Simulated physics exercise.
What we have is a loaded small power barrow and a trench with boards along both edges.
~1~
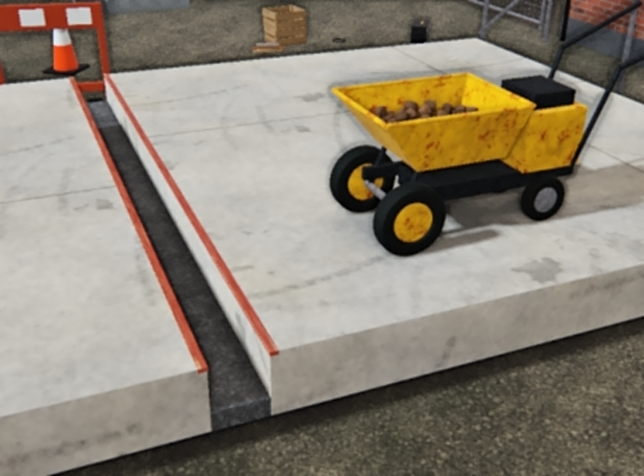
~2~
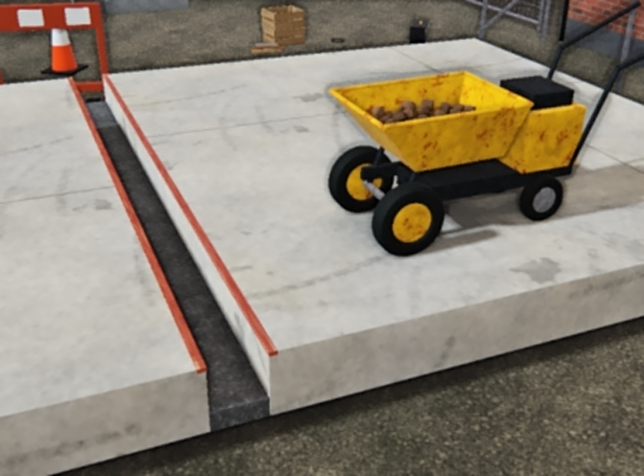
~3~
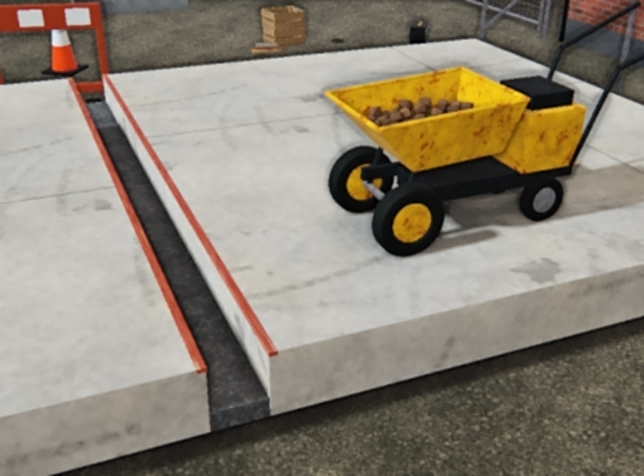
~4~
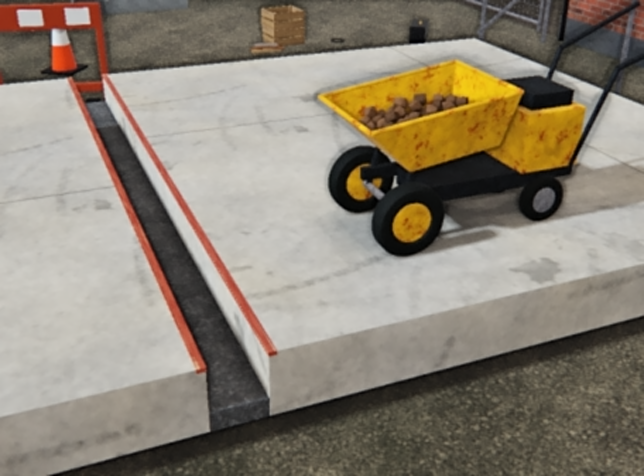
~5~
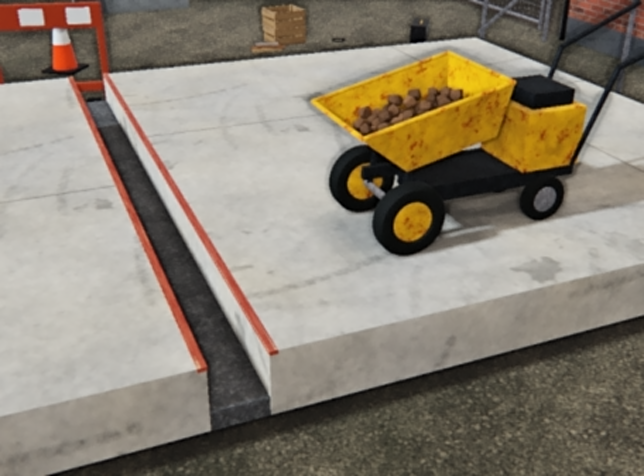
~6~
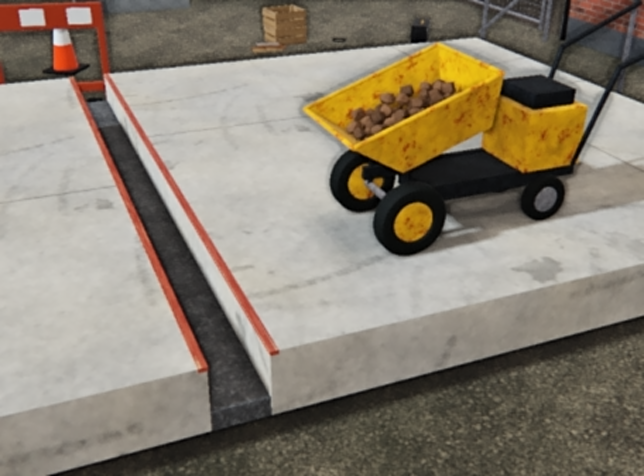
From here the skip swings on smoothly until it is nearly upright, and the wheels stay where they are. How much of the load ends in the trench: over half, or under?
Between the edges lies under half of the load.
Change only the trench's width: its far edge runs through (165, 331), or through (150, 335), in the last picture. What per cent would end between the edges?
About 30 and 30 per cent.
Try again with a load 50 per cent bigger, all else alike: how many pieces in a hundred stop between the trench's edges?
About 40 per cent.
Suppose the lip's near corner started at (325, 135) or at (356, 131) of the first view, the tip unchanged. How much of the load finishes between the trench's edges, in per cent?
In turn 90 and 50 in a hundred.
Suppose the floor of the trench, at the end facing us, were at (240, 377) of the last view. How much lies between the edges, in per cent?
Near 30 %.
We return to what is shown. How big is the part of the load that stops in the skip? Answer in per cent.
About 20 per cent.
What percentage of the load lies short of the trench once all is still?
Close to 55 per cent.
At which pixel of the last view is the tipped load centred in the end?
Near (239, 255).
Soon after the last picture, skip tipped steeply; all in the skip.
A little later, skip tipped right over; about two thirds in the skip; about a third short of the trench; a stray few falling.
Later still, skip tipped right over; about a quarter in the skip; about half short of the trench; about a quarter in or heaped over the trench.
At rest, skip tipped right over; about a quarter in the skip; about half short of the trench; about a quarter in or heaped over the trench; none beyond it.
